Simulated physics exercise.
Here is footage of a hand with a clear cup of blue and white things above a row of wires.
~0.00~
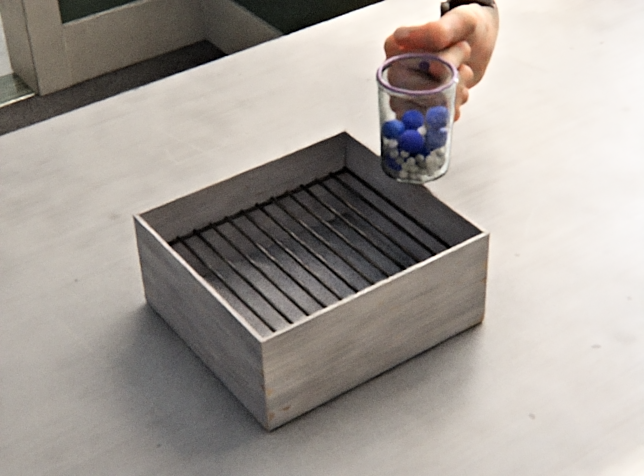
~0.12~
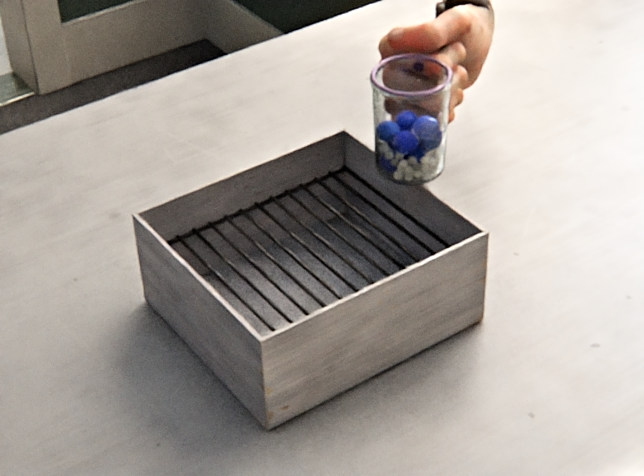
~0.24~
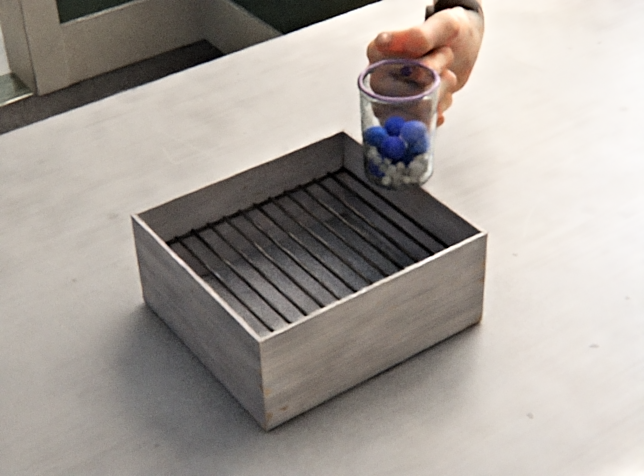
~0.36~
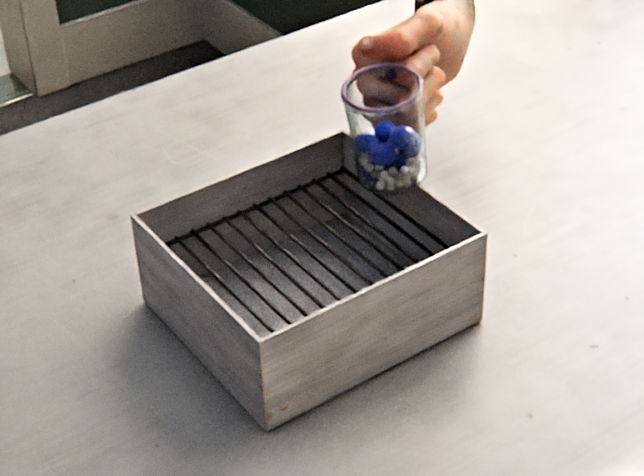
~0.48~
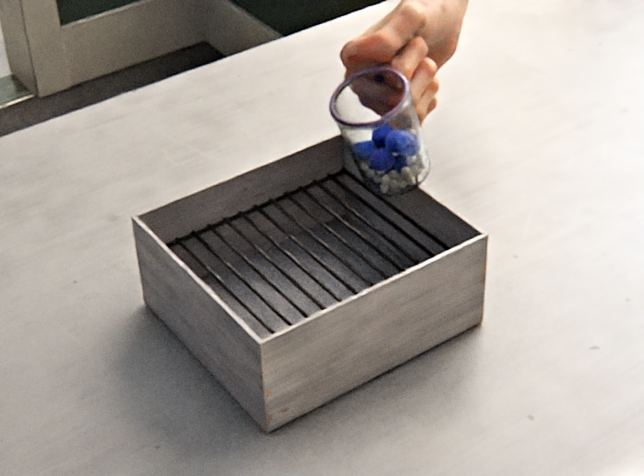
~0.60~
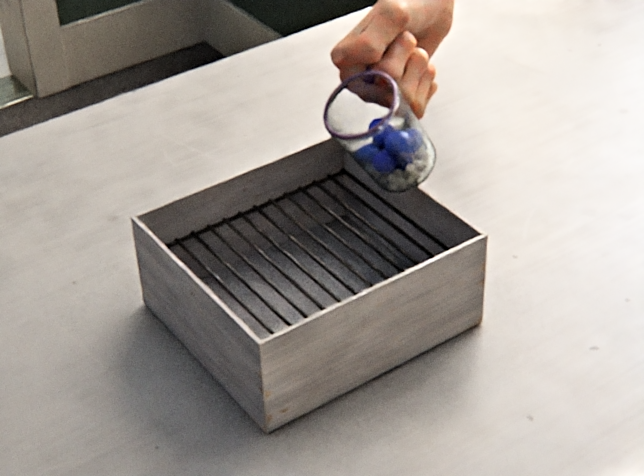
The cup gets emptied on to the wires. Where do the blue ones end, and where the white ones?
Outcome: Blue retained, white not retained.
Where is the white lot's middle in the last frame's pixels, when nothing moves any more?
I'd say it settles close to (340, 291).
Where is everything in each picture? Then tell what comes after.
The first picture shows cup near (416, 120), upright; rack near (237, 294), 14 wires across; blue wooden balls near (405, 137), wider than the gaps; white gumballs near (414, 161), narrower than the gaps.
The second picture shows cup near (411, 121), upright; white ones near (410, 161).
The third picture shows cup near (398, 126), upright; blue ones near (388, 143).
The fourth picture shows cup near (388, 131), tipped 7°; white ones near (391, 169).
The fifth picture shows cup near (383, 135), tipped 19°; blue ones near (379, 149).
The sixth picture shows cup near (383, 135), tipped 31°; rack near (235, 296); blue ones near (383, 146); white ones near (400, 162).
After 1.01 s, blue ones, the whole lot in the cup; white ones, the whole lot in the cup.
After 1.37 s, blue ones, near two thirds in the cup, near a third on or over the wires; white ones, all but a few in the cup, a little on or over the wires.
After 1.67 s, blue ones, the whole lot on or over the wires; white ones, near a quarter on or over the wires, the bulk under the rack.
In the end (2.8 s), blue ones, the whole lot on the wires, none at all under the rack; white ones, the whole lot under the rack.
